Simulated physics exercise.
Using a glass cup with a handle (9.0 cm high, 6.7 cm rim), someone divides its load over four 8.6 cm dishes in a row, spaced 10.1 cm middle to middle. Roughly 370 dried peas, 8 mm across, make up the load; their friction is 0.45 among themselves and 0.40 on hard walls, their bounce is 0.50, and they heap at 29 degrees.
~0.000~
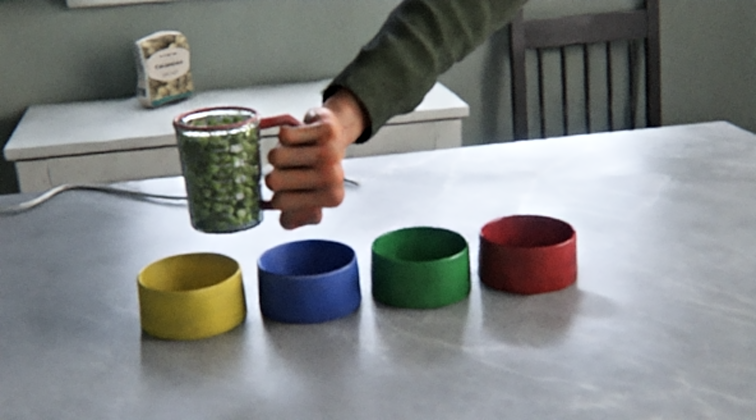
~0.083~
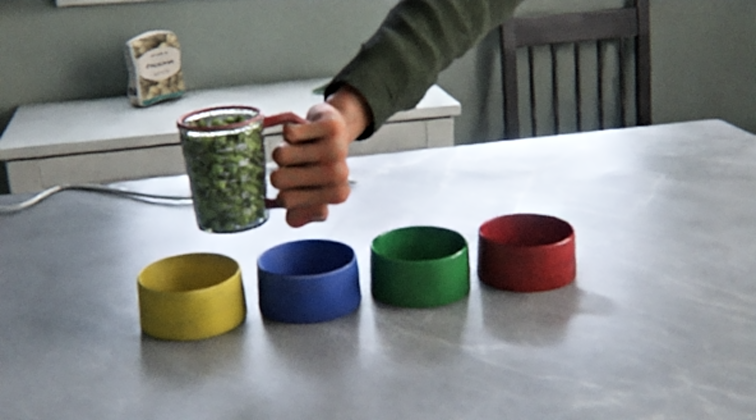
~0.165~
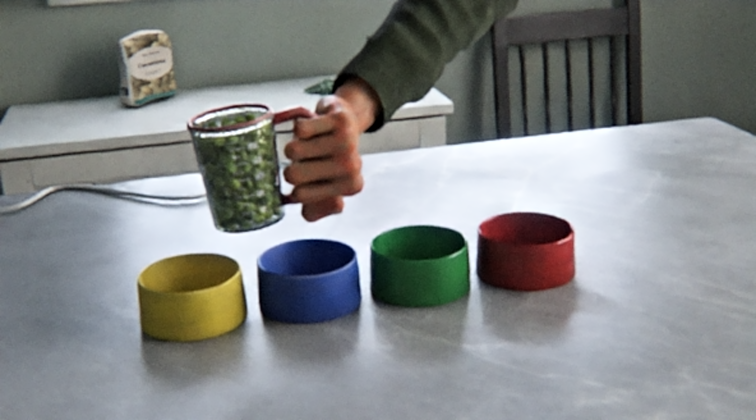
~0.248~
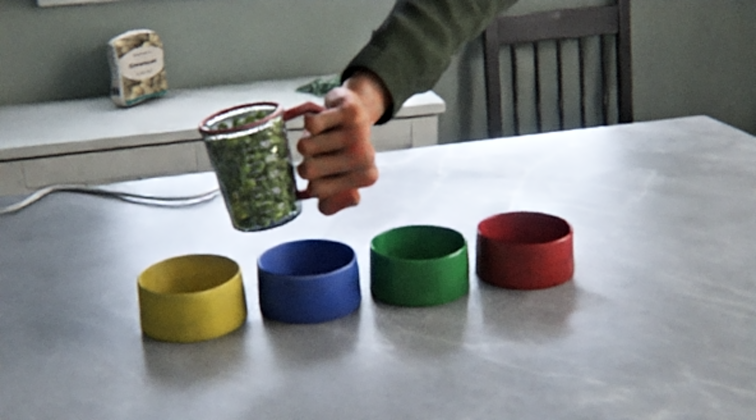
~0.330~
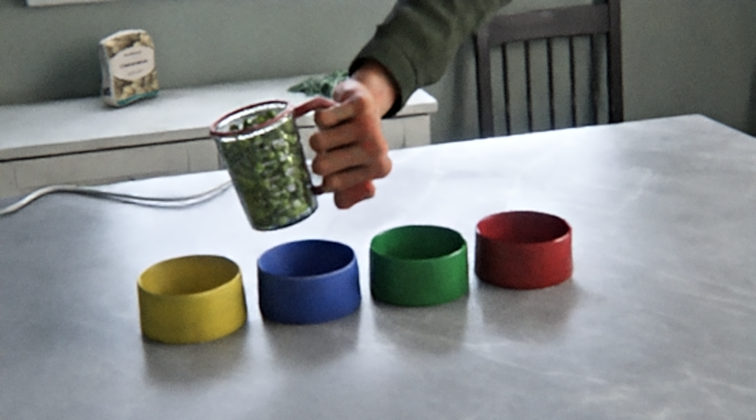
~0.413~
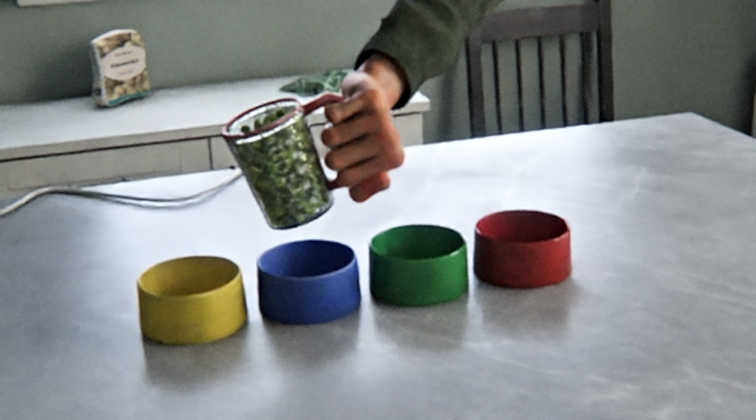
The footage shows a hand holding a clear, handled cup of green pieces above a row of yellow, blue, green and red dishes, moving it a short way right while gradually tilting its rim toward the left.
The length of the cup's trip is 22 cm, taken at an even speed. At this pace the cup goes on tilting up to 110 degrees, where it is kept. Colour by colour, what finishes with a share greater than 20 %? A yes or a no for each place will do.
Red - no; blue - no; green - yes; yellow - no; counter - no.
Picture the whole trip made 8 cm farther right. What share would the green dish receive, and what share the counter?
Then I'd expect green at 10 and the counter at 40.
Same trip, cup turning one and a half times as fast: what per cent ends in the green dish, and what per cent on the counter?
It would be green 80 and counter 10.
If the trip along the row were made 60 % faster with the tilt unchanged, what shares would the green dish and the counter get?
The shares would then be green 90 and counter 10.
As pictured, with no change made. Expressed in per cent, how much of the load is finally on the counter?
Close to 10 per cent, give or take.
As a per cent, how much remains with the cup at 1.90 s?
Somewhere close to 90 percent.
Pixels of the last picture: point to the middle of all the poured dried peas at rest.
(411, 258) or so.
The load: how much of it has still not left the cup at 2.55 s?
Close to 25 per cent of the load, I'd guess.
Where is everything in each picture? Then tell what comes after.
Cup at (222, 170), tilt 0 degrees, lip at (175, 122), moved 0.0 cm; middle of the pieces at (221, 174); yellow dish at (190, 272); blue dish at (307, 258); green dish at (420, 244); red dish at (528, 231), in the first frame.
Cup at (227, 170), tilt 1 degrees, lip at (178, 122), moved 0.4 cm; middle of the pieces at (226, 173), in the second frame.
Cup at (240, 169), tilt 5 degrees, lip at (189, 125), moved 1.5 cm; middle of the pieces at (239, 172), in the third frame.
Cup at (254, 168), tilt 9 degrees, lip at (200, 128), moved 2.7 cm; middle of the pieces at (253, 171), in the fourth frame.
Cup at (268, 167), tilt 13 degrees, lip at (212, 131), moved 3.8 cm; middle of the pieces at (267, 170), in the fifth frame.
Cup at (282, 165), tilt 17 degrees, lip at (224, 134), moved 5.0 cm; middle of the pieces at (281, 169); yellow dish at (190, 276); blue dish at (307, 258); green dish at (417, 242); red dish at (522, 226). Its pace works out near 50 degrees a second; the hand travels 14 cm a second, in the sixth frame.
Then, at 1.30 s, tilt 60 degrees; cup holds 100 %.
Then, at 1.90 s, tilt 89 degrees; cup holds 90 %, green 5 %.
Then, at 2.55 s, tilt 110 degrees; cup holds 25 %, green 75 %.
By 3.4 s all is still; red 0 %, blue 0 %, green 90 %, yellow 0 %, counter 10 %.
